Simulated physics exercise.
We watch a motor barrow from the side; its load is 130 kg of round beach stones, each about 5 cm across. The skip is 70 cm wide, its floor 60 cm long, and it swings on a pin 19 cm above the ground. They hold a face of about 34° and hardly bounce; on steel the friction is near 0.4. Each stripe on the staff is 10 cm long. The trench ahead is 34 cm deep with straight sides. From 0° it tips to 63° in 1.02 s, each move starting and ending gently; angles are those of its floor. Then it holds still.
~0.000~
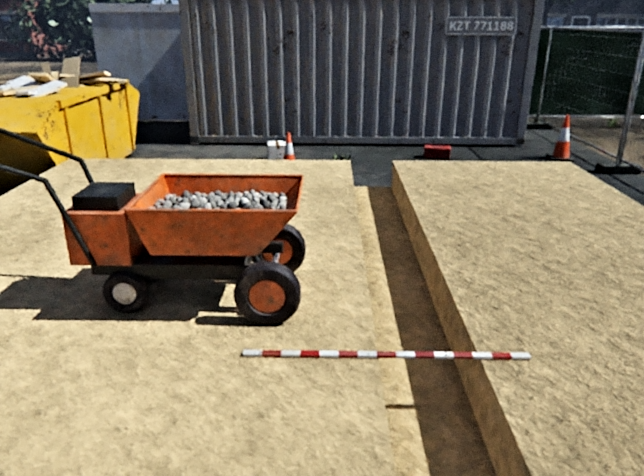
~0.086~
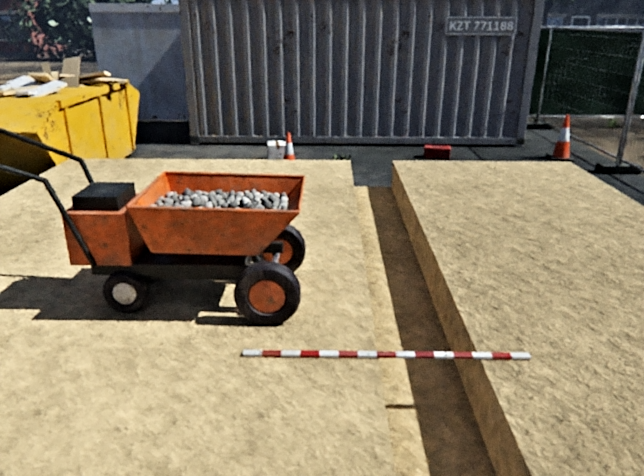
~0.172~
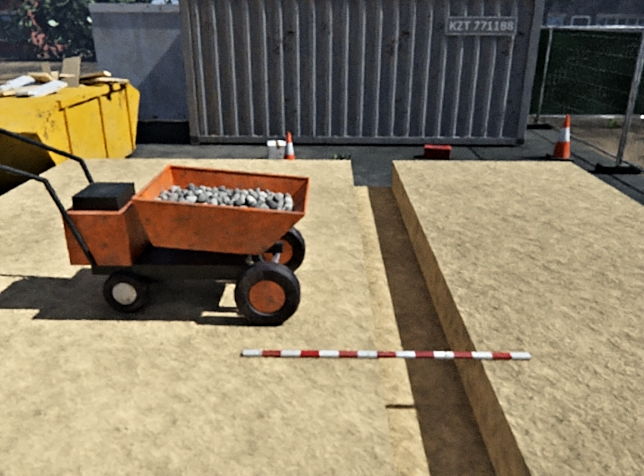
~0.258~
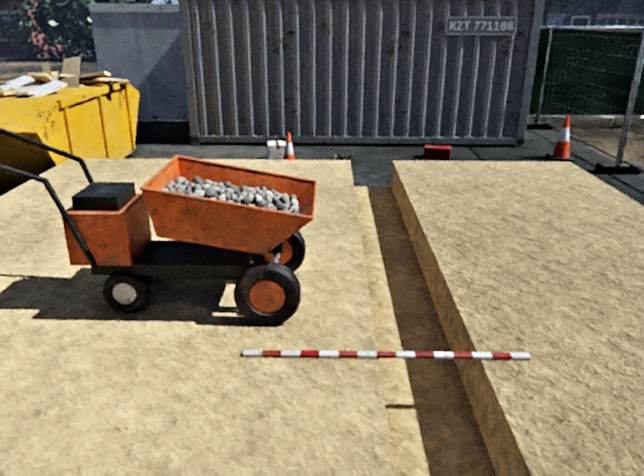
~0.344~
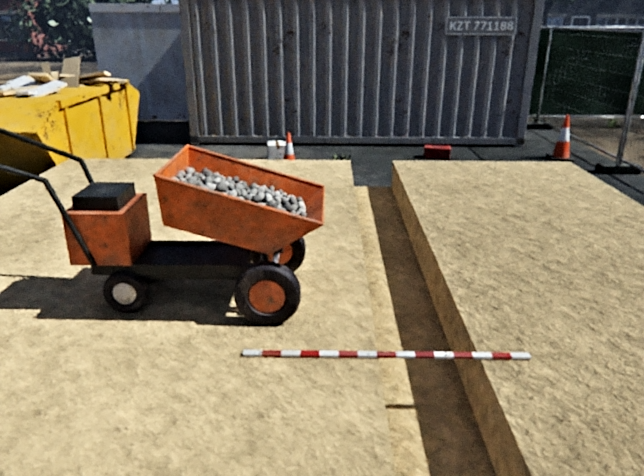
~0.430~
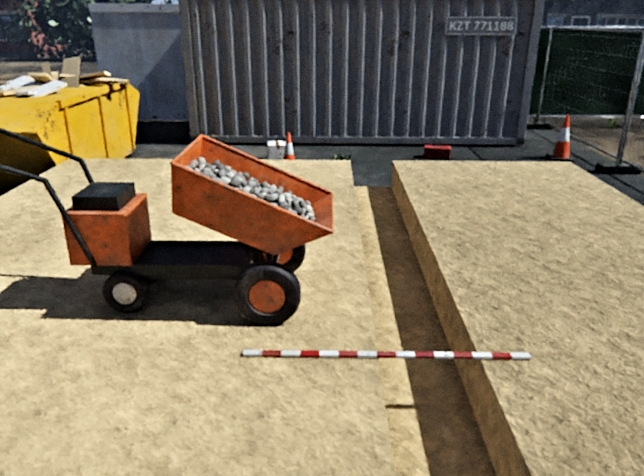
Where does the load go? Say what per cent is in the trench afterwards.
About 100 per cent.
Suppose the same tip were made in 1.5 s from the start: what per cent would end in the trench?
Then about 100 per cent.
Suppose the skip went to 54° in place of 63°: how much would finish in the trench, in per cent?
In that case some 70 per cent.
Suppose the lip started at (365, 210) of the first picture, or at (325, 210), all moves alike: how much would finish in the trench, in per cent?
About 60 and 95 per cent.
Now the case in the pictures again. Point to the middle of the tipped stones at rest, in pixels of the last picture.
Near (410, 337).
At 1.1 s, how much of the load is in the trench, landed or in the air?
About 25 per cent by then.
After 0.8 s the floor is at 53°; 100 % in the skip; the foremost stones are at (346, 247).
After 1.1 s the floor is at 63°; 74 % in the skip, 2 % short of the trench, 24 % in the trench; the foremost stones are at (419, 325).
After 1.5 s the floor is at 63°; 33 % in the skip, 2 % short of the trench, 66 % in the trench; the foremost stones are at (446, 336).
After 3.4 s the floor is at 63°; 0 % in the skip, 100 % in the trench; the foremost stones are at (449, 341).
